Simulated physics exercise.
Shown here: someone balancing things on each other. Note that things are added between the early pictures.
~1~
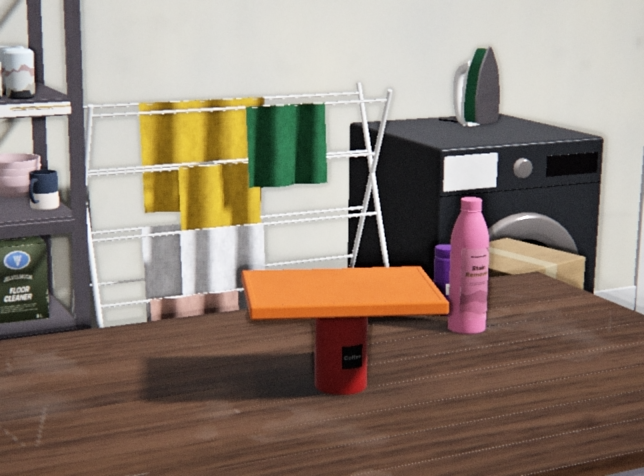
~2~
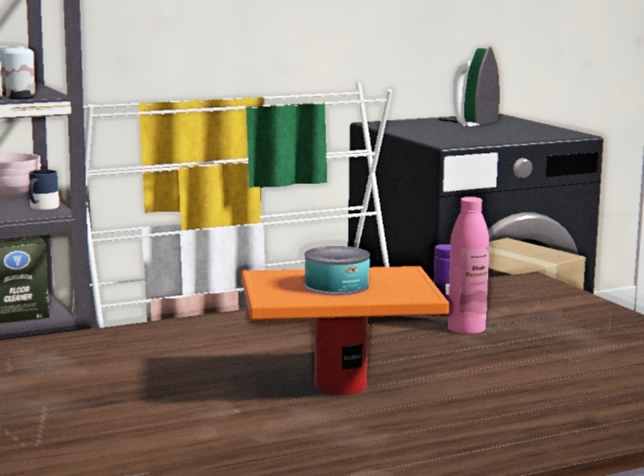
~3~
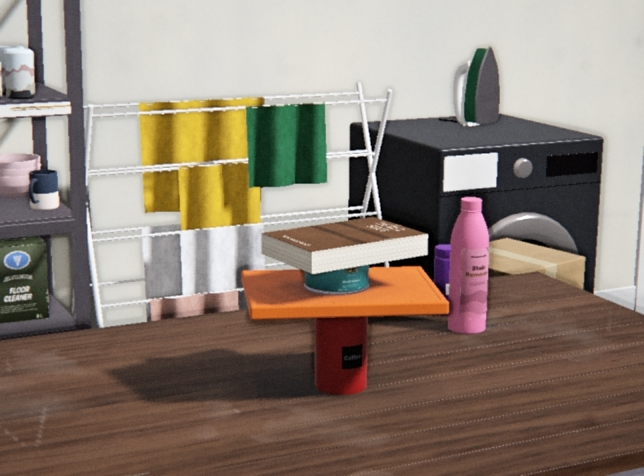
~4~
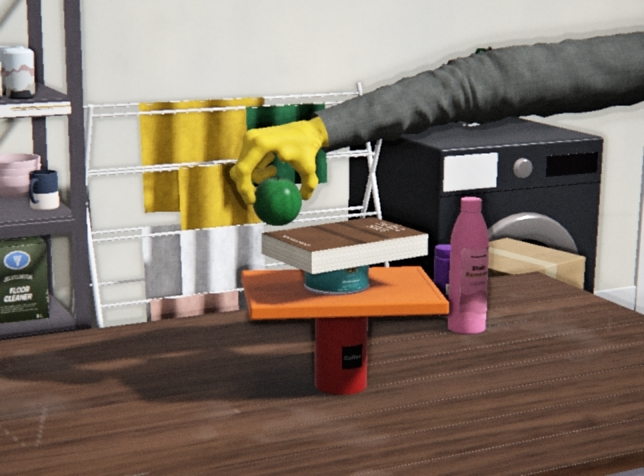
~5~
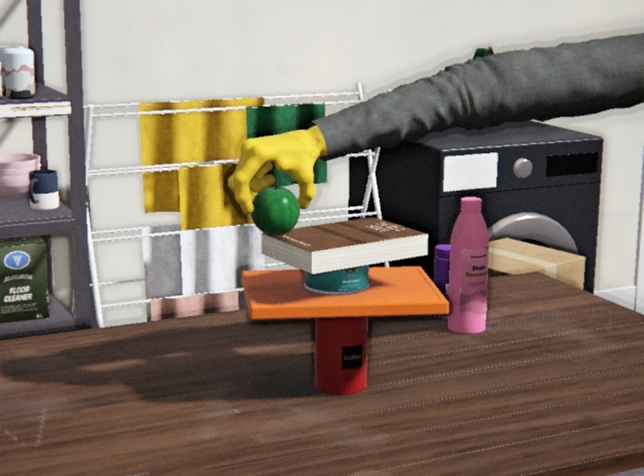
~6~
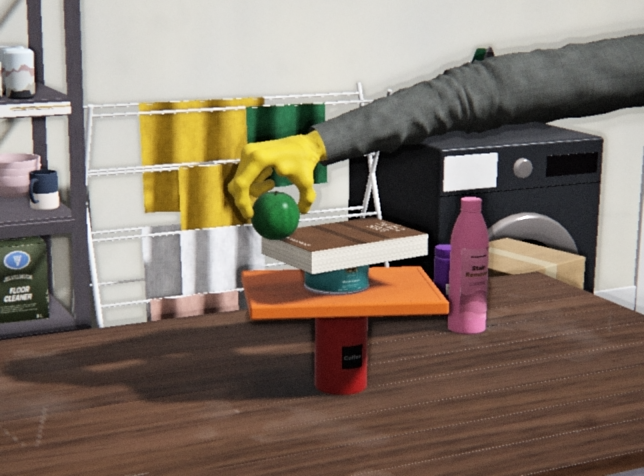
Yellow-gloved hand lowering a green apple onto the left edge of a book stacked over a tin, orange tray and red jar.
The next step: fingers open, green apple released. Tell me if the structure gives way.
I expect something will drop.
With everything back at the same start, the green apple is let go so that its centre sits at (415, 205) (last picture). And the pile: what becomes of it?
Next, the heap comes down.
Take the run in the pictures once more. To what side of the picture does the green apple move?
Looks like it moves off to the left.
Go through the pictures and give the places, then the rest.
In the first picture, the last thing is not in view yet; red jar (341, 342).
In the second picture, the last thing is not in view yet.
In the third picture, the last thing is not in view yet; orange tray (341, 292).
The fourth picture shows on its way; green apple (277, 202); red jar (341, 342).
The fifth picture shows on its way; green apple (275, 211).
The sixth picture shows set down, still held; green apple (275, 216); orange tray (341, 292).
Then, 0.60 s later than the last frame, green apple now fallen; brown book tilted by 29°; turquoise tub tilted by 29°.
Then, 0.80 s later than the last frame, brown book and turquoise tub now fallen; orange tray tilted by 58°.
Then, 1.20 s later than the last frame, orange tray now fallen.
When it is over, fallen, brown book, green apple, orange tray and turquoise tub; the other 3 as before. End places, in pixels of the last picture, green apple near (179, 400). The pile gives way.
